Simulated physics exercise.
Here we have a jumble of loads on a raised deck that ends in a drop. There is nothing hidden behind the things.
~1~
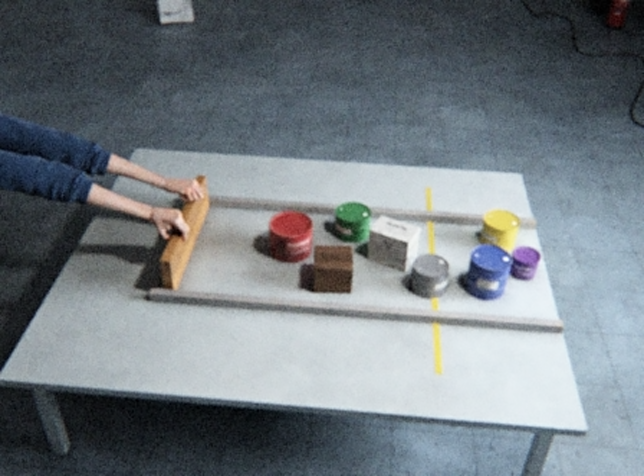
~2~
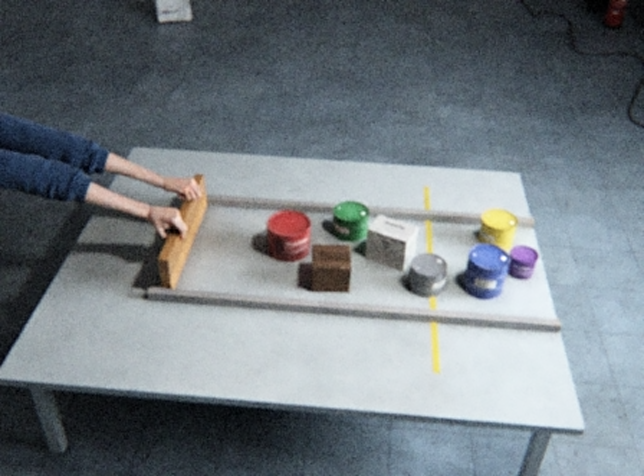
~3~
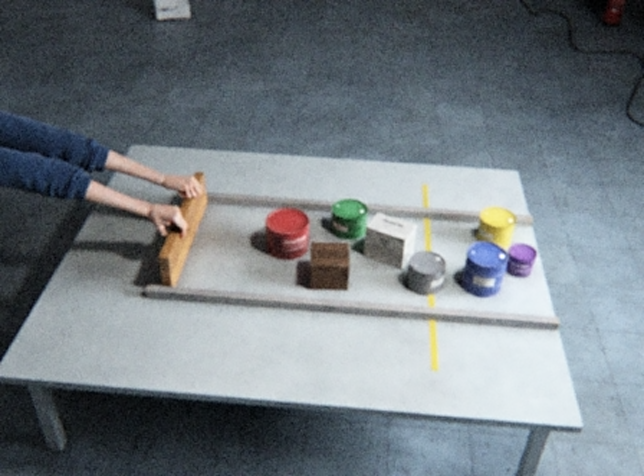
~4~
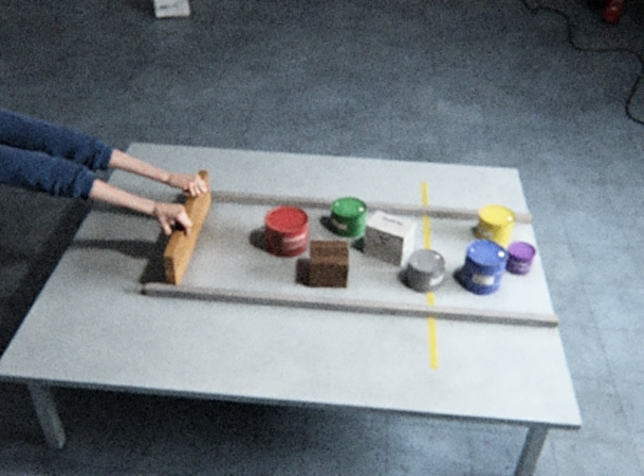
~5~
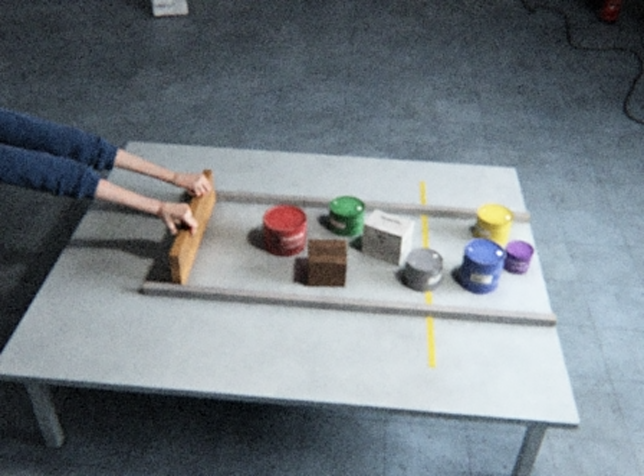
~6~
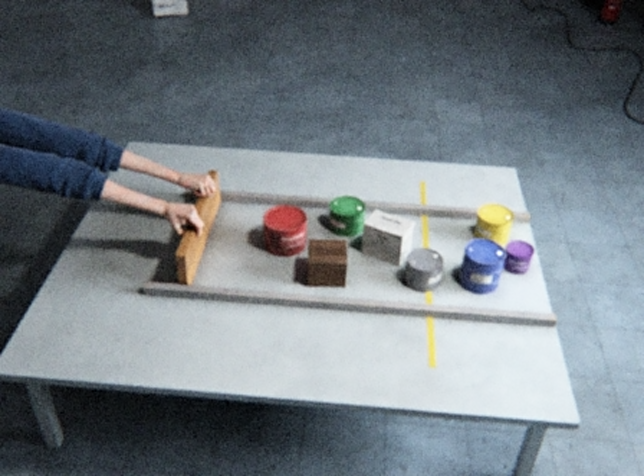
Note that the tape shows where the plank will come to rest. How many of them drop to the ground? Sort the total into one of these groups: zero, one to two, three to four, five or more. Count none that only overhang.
It goes in the group zero.
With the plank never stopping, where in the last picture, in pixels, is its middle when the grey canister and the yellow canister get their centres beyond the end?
Middle: Roughly (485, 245); roughly (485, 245).
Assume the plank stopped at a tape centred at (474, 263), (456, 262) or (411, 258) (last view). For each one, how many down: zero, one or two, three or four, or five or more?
In the order of the places given: Just one or two; 1 or 2; none at all.
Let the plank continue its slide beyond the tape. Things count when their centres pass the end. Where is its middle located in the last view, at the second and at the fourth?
Around (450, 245); afterwards around (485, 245).
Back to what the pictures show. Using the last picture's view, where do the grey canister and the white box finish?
The grey canister stops around (486, 275); the white box around (492, 242).
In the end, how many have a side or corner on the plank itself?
3 in contact.
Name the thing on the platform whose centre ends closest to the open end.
The one is the purple pail.
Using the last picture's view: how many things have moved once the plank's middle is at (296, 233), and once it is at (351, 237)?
First 1, then 4.
A little later, none off yet; purple pail at rest near (518, 257); yellow canister at rest near (493, 225); blue canister at rest near (482, 267).
When it is over, the number that fall off is zero.
